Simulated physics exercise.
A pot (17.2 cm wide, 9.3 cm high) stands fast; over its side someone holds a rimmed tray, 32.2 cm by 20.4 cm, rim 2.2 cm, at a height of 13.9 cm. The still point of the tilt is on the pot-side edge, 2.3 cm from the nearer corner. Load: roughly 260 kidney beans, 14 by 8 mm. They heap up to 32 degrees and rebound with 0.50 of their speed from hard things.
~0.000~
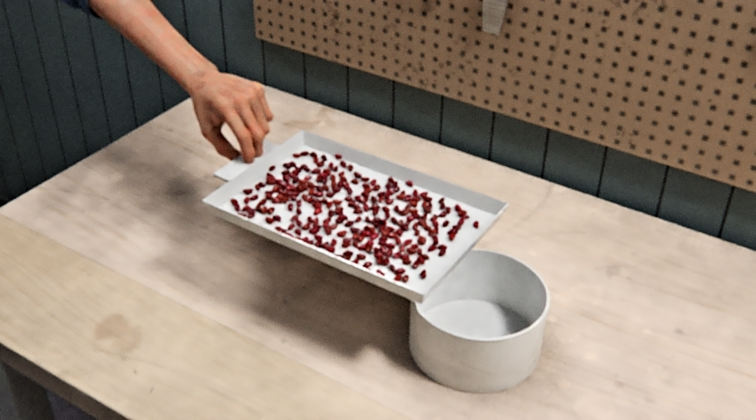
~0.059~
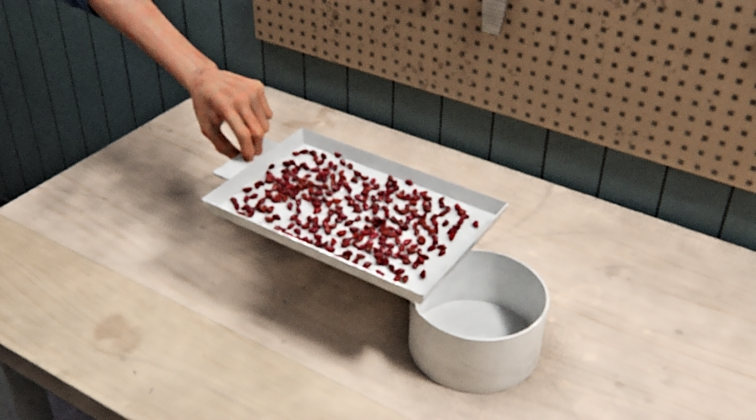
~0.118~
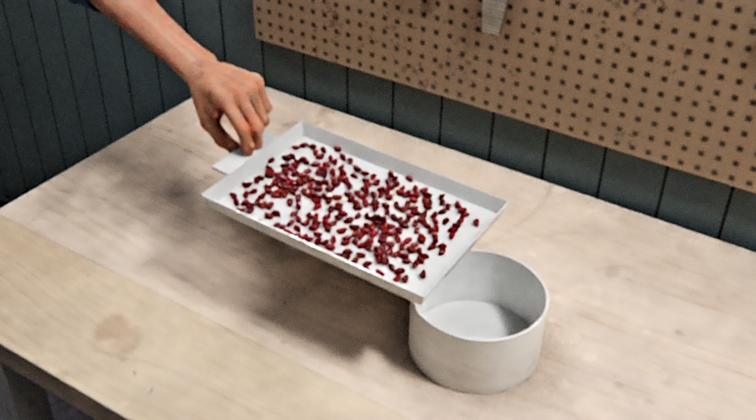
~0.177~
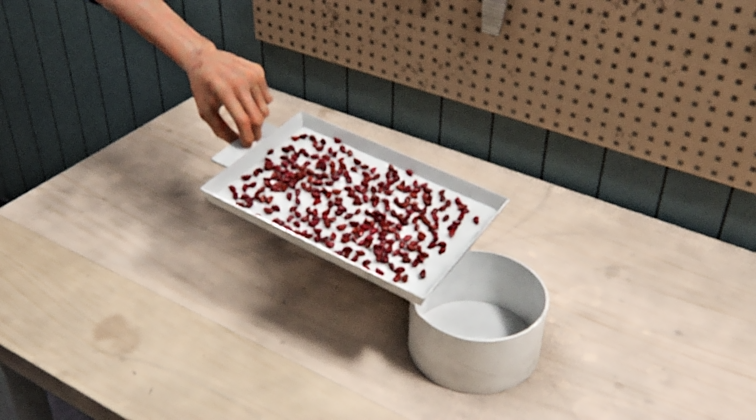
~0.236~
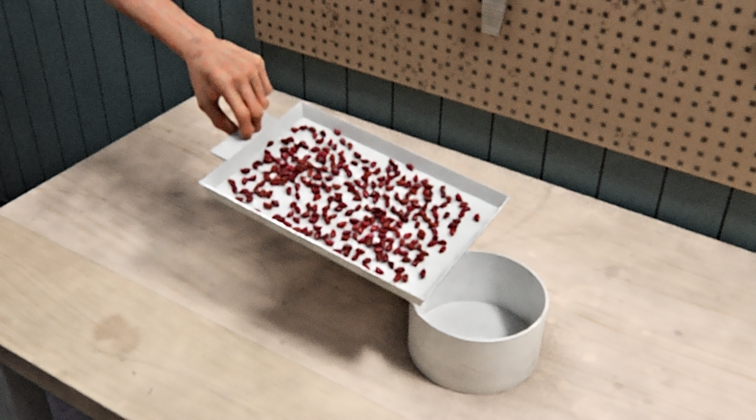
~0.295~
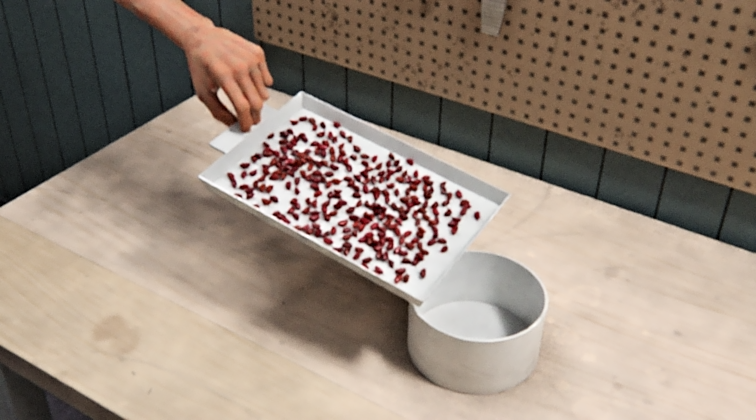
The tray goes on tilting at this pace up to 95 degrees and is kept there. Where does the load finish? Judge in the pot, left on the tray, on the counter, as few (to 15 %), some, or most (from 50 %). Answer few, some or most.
In the pot: Few; left on the tray: Few; on the counter: Most.
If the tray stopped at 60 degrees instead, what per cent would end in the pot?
In that case some 0 per cent.
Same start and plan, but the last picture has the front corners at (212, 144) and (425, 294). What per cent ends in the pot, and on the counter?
Pot 70, counter 30.
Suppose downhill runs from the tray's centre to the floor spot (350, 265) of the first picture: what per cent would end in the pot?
About 0 per cent.
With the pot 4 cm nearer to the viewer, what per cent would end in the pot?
It would be near 45 per cent.
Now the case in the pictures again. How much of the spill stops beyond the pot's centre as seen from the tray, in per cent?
Roughly 70 per cent.
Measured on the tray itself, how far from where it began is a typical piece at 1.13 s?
About 9 cm.
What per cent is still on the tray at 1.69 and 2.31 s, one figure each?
About 50, 0.
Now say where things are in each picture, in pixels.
Tray tilt 0 degrees, front corners at (210, 199) and (422, 289); middle of the pieces at (358, 211); pot at (480, 291), in the first picture.
Tray tilt 1 degrees, front corners at (209, 198) and (422, 290); middle of the pieces at (357, 210), in the second picture.
Tray tilt 3 degrees, front corners at (209, 194) and (422, 291); middle of the pieces at (358, 207), in the third picture.
Tray tilt 5 degrees, front corners at (208, 187) and (422, 292), lowest corner right front; middle of the pieces at (357, 202), in the fourth picture.
Tray tilt 8 degrees, front corners at (207, 181) and (422, 293), lowest corner right front; middle of the pieces at (357, 198), in the fifth picture.
Tray tilt 11 degrees, front corners at (206, 175) and (421, 295), lowest corner right front; middle of the pieces at (357, 195); pot at (478, 293). Its pace works out near 45 degrees a second, in the sixth picture.
Then, at 1.13 s, tilt 50 degrees; the tray holds 100 %, the pot 0 %.
After 1.69 s, tilt 76 degrees; the tray holds 50 %, the pot 0 %.
After 2.31 s, tilt 95 degrees; the tray holds 0 %, the pot 0 %.
At rest (3.1 s), pot 0 %, tray 0 %, counter 100 %.
